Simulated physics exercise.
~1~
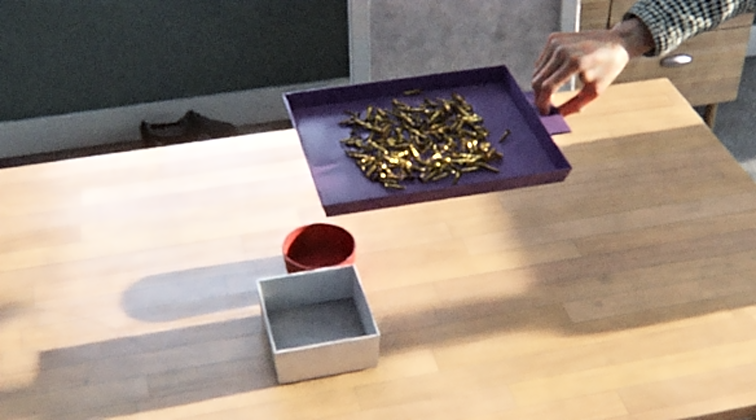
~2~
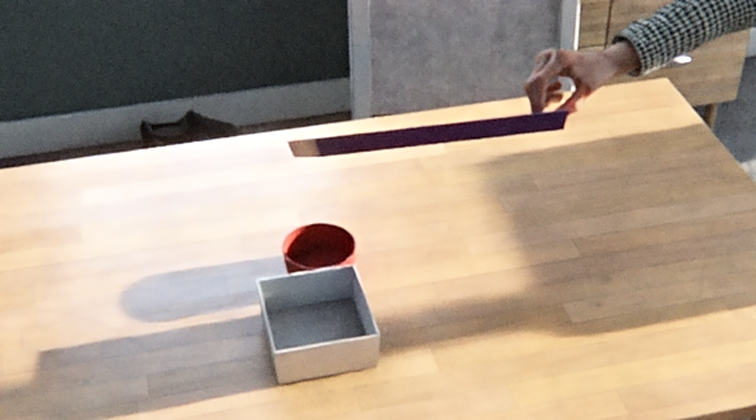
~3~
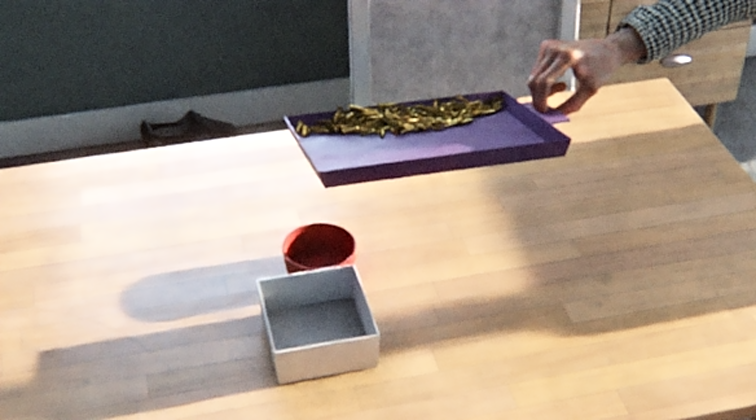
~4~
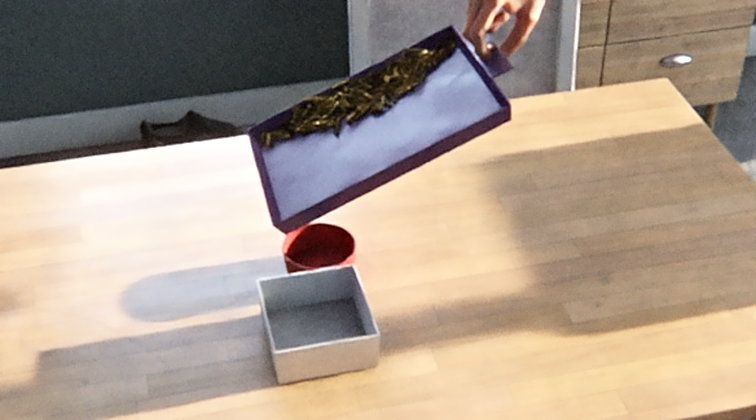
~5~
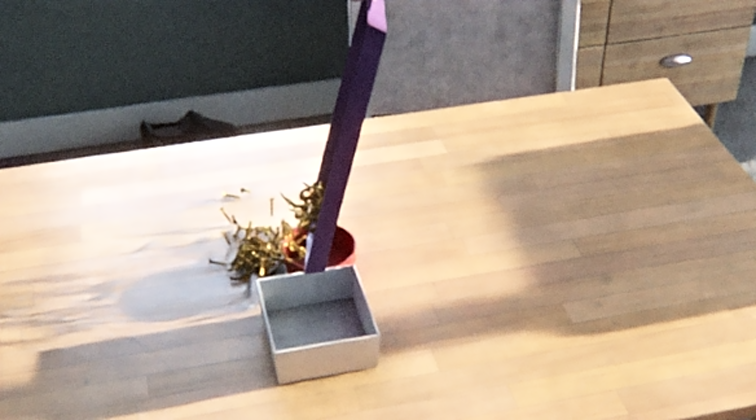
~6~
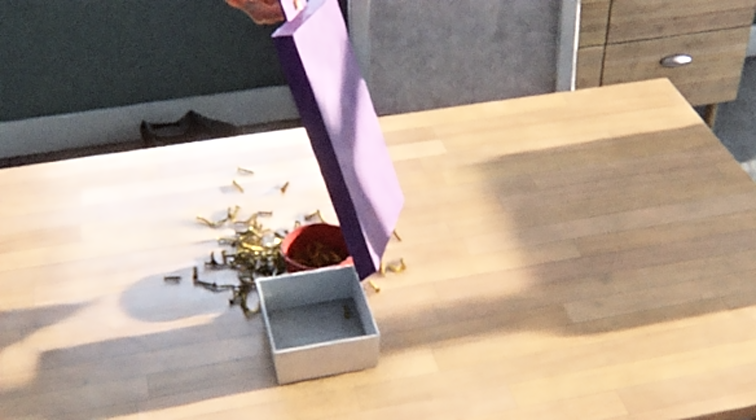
Brass-coloured screws spilling from a purple tray a hand tips leftwards, some landing in a red dish, most scattering across the table.
